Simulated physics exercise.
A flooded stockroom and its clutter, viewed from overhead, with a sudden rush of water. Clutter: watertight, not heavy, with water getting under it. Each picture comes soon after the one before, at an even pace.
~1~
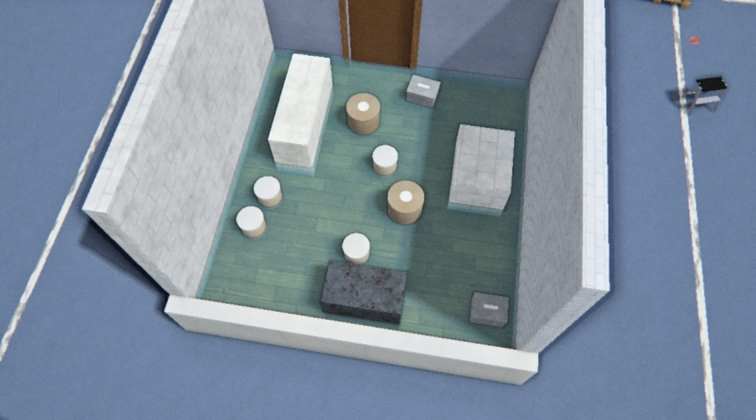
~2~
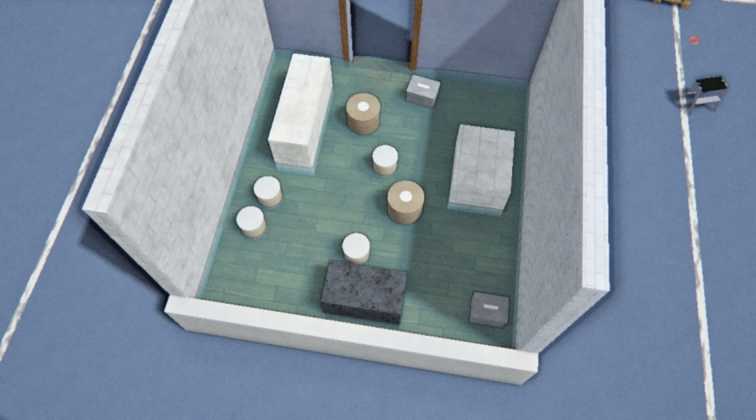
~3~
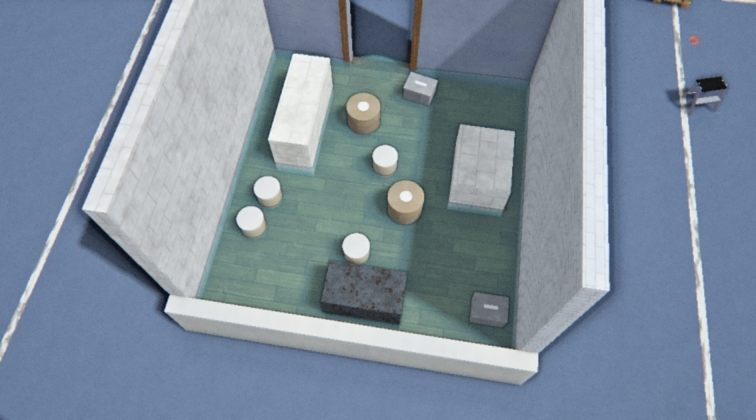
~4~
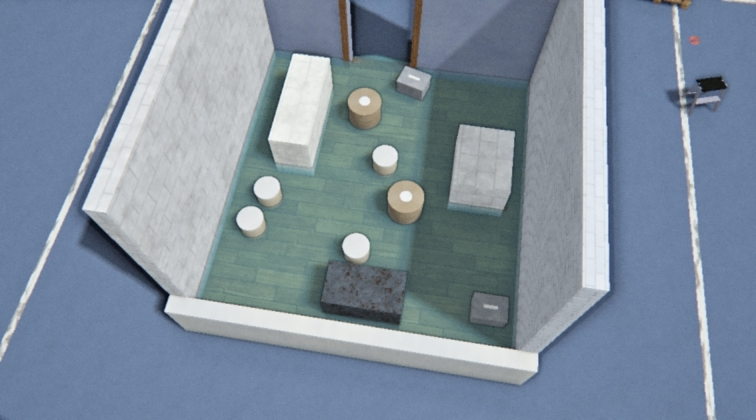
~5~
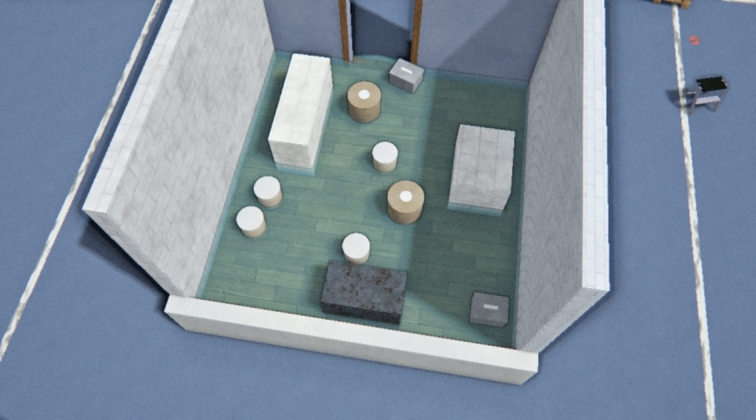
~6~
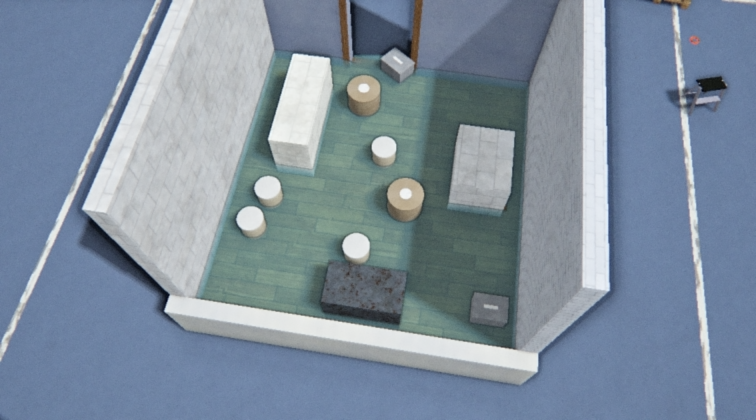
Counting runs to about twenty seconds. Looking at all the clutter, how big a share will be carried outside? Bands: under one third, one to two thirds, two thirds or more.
Fraction: One third to two thirds.
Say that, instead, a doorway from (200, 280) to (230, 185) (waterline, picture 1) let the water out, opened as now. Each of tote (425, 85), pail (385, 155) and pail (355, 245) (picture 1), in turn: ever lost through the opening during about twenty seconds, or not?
In the order given: Retained, flushed out, flushed out.
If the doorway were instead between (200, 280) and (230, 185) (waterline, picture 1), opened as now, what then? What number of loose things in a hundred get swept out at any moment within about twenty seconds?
Close to 80 %, I think.
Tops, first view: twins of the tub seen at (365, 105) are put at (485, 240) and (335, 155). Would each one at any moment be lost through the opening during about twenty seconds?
Copy one still there, copy two taken away.
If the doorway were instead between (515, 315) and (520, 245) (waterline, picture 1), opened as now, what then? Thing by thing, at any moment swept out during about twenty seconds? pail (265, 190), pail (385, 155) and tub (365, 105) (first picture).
In sequence: Remains, escapes, remains.
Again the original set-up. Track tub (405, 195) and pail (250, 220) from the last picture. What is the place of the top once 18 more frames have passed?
Roughly (403, 119) and roughly (262, 195).
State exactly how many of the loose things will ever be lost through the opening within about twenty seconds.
That works out to 4.
A moment on, 2 of 8 are out; 6 afloat.
Next, 3 of 8 are out; 5 afloat.
Later, 4 of 8 are out; 4 afloat.
In the end, 4 of 8 are out; 4 afloat.
